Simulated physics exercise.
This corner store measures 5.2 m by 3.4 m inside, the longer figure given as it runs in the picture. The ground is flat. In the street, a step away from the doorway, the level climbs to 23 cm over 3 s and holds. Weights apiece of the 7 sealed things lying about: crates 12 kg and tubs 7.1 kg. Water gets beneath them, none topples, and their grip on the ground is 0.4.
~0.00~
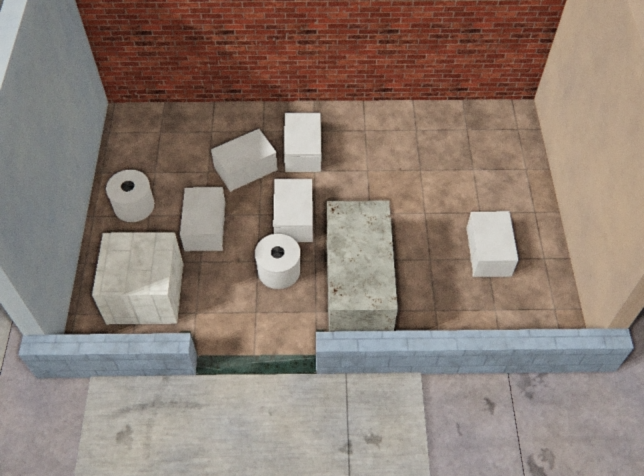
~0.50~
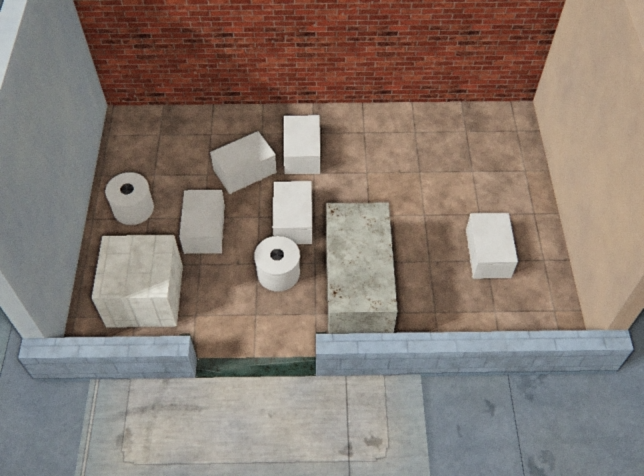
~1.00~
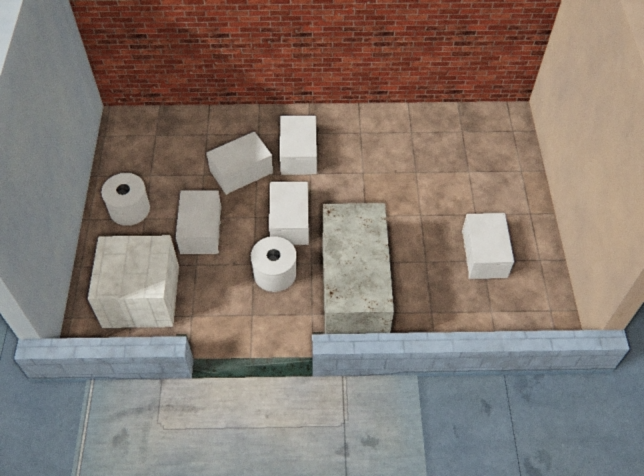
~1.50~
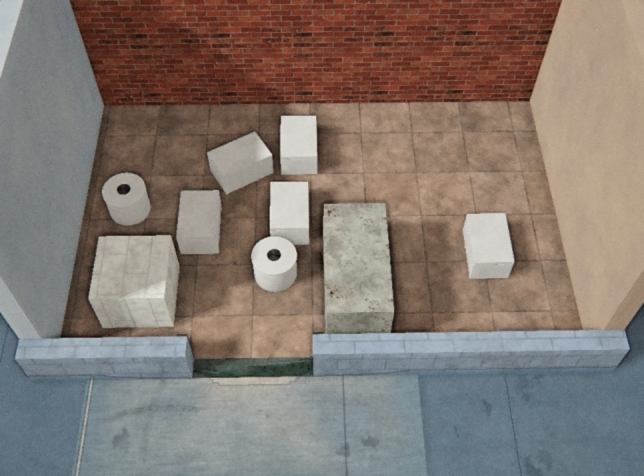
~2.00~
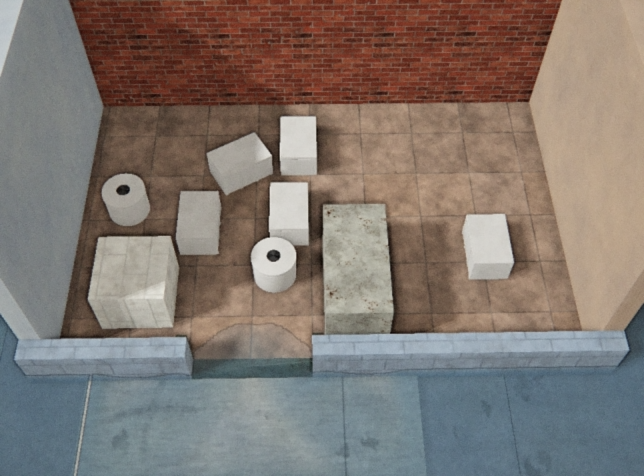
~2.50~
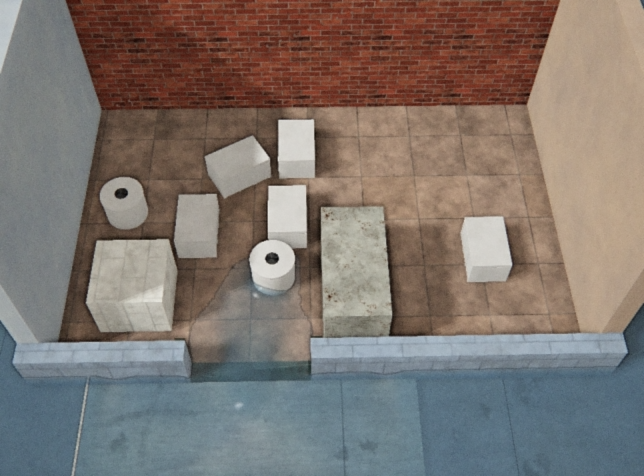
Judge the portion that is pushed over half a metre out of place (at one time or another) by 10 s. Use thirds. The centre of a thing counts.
Share: Two thirds or above.
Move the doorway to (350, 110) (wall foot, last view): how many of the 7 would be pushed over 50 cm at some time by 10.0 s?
In that case 7 of them.
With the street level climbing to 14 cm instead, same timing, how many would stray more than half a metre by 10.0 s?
Then 6.
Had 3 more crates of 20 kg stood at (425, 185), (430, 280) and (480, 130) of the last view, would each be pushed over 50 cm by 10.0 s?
In turn: Short of it, short of it, over.
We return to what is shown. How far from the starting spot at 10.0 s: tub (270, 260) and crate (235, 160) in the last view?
In turn: 150 cm, 100 cm.
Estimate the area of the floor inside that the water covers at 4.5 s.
Roughly 8.0 m2.
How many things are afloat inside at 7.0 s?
I count 5.
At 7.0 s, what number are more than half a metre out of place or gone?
5 of them.
After 3.5 s 0 of 7 are over 50 cm from their spots; 1 afloat.
After 4.5 s 4 of 7 are over 50 cm from their spots; 2 afloat.
After 7.0 s 5 of 7 are over 50 cm from their spots; 5 afloat.
After 10.0 s 5 of 7 are over 50 cm from their spots, and 6 have been at some point; 4 afloat.
